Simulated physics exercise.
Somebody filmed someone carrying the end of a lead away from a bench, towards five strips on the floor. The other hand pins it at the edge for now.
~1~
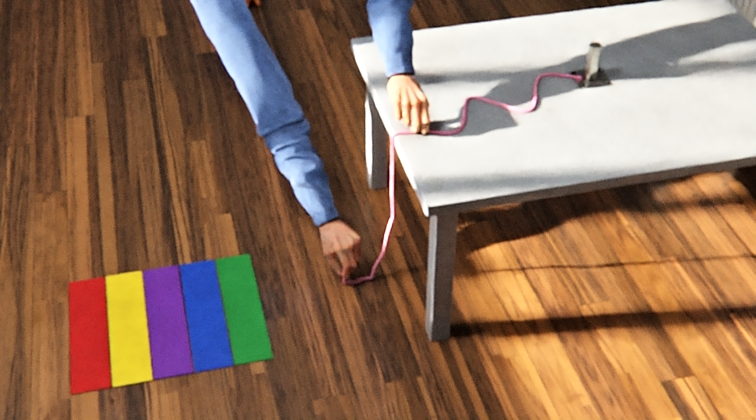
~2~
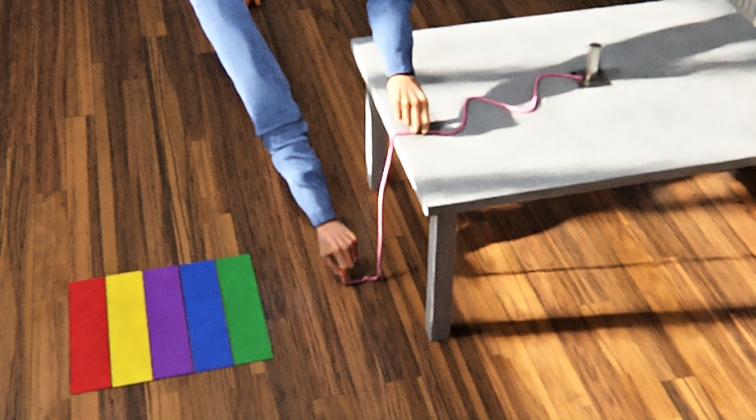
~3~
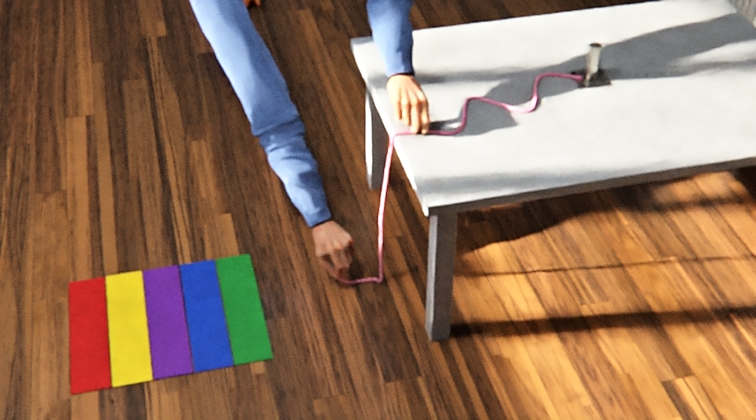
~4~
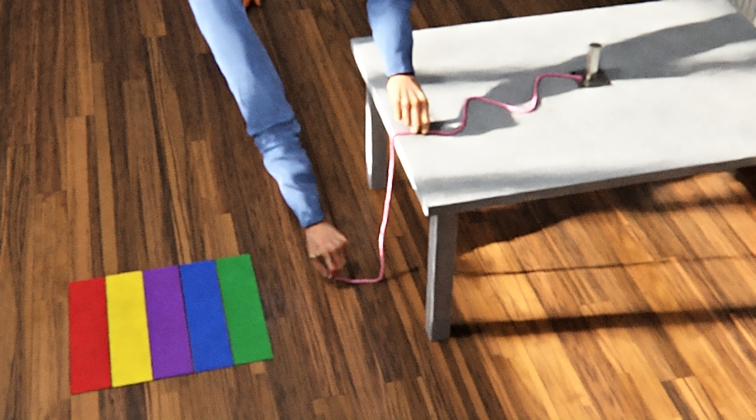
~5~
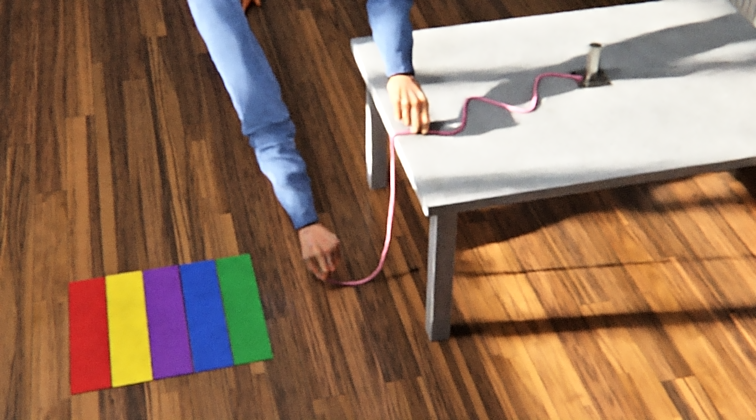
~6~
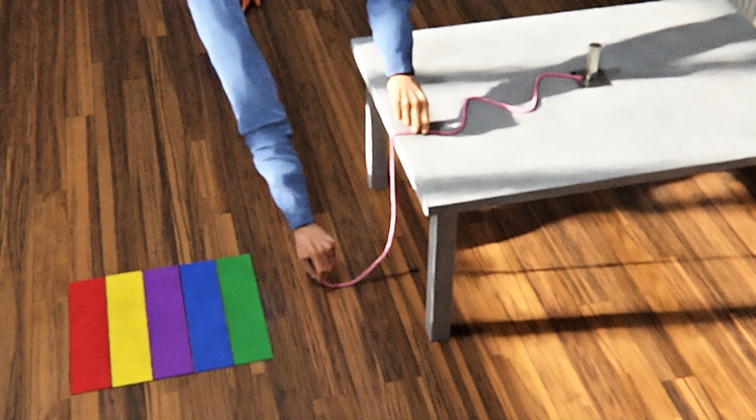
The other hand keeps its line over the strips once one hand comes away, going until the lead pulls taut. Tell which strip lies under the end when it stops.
The yellow strip.
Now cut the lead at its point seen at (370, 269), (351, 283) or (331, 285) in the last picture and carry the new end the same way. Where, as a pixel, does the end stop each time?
Try by try: (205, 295), (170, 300) and (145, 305).
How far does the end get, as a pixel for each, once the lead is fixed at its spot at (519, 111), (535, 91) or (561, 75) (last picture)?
Estimated pixels in sequence: (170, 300), (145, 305) and (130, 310).
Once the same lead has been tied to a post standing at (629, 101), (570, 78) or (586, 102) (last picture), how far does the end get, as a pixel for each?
The first try gives about (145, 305), the second about (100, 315) and the third about (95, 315).
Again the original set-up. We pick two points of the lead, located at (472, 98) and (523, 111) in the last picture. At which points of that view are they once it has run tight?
First one: (430, 117); second one: (480, 104).
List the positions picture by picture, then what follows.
End (343, 273); green (250, 341); blue (211, 348); purple (171, 355); yellow (131, 362); red (90, 369), in the first picture.
End (340, 274); lead through (545, 75) (518, 110) (465, 115) (402, 133) (381, 201) (379, 264), in the second picture.
End (336, 275), in the third picture.
End (330, 276); lead through (545, 75) (518, 110) (465, 115) (402, 133) (389, 200) (383, 265), in the fourth picture.
End (322, 277), in the fifth picture.
End (318, 278); lead through (545, 75) (518, 110) (465, 115) (402, 133) (394, 199) (378, 261), in the sixth picture.
Early on, end near (195, 298); over blue.
Midway, end near (151, 305); over purple.
At the end of the slack, end near (124, 310); over yellow. It gets as far as the yellow strip.
